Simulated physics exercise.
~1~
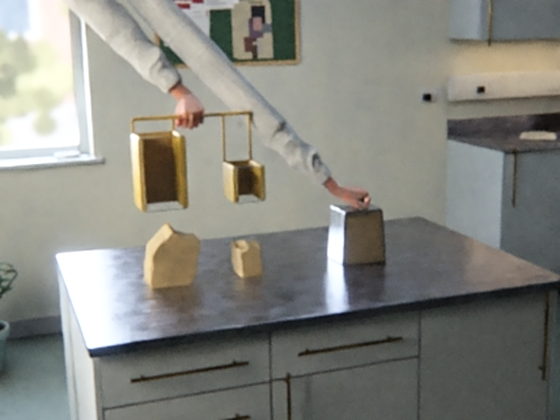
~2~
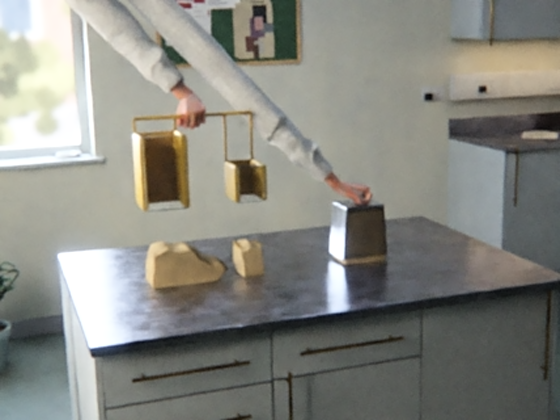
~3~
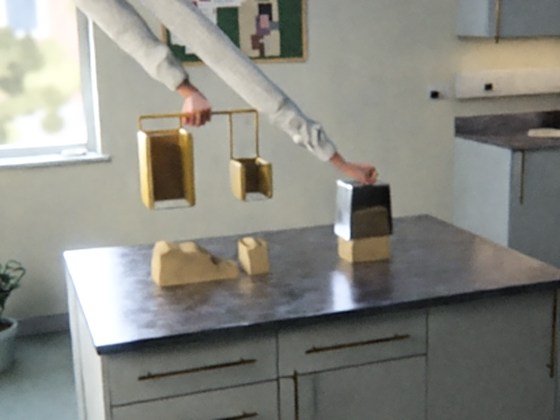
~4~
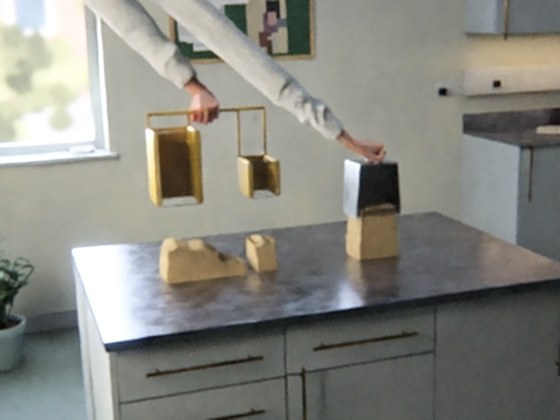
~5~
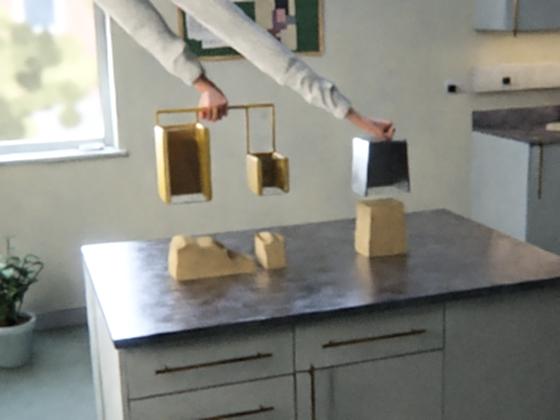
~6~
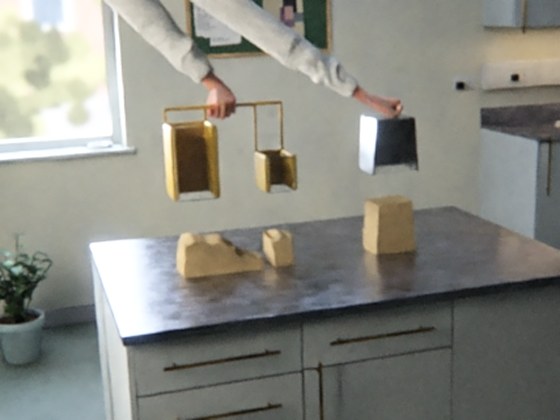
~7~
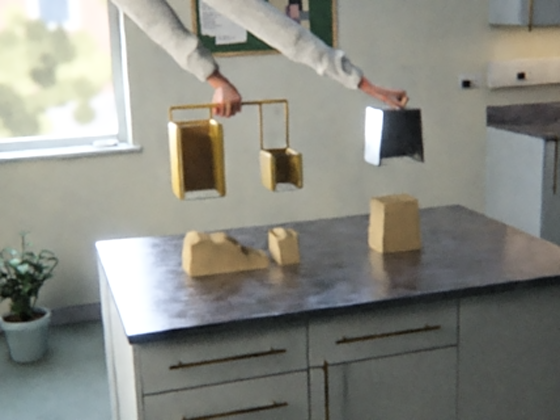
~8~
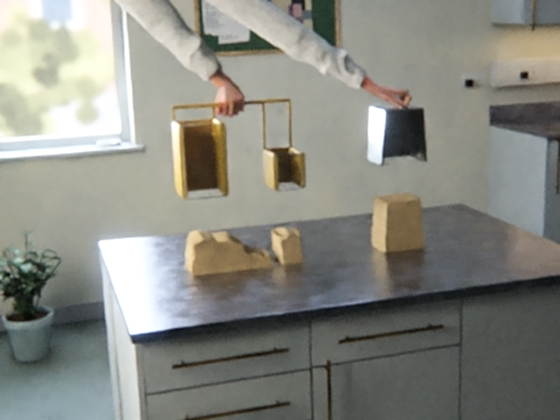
In a kitchen with pale walls and a window at left, a dark-topped grey island is seen from slightly above, the view shifting gently as the clip runs. One sleeved arm holds a brass frame with two open moulds above two sandy, tan blocks, while another hand grips a dark metal tin at right. The larger tan block slumps into a low, uneven heap, and the smaller one loses a little of its shape. The hand draws the tin straight up, uncovering a tan block. The tin ends held still above it, and the block stands nearly whole.
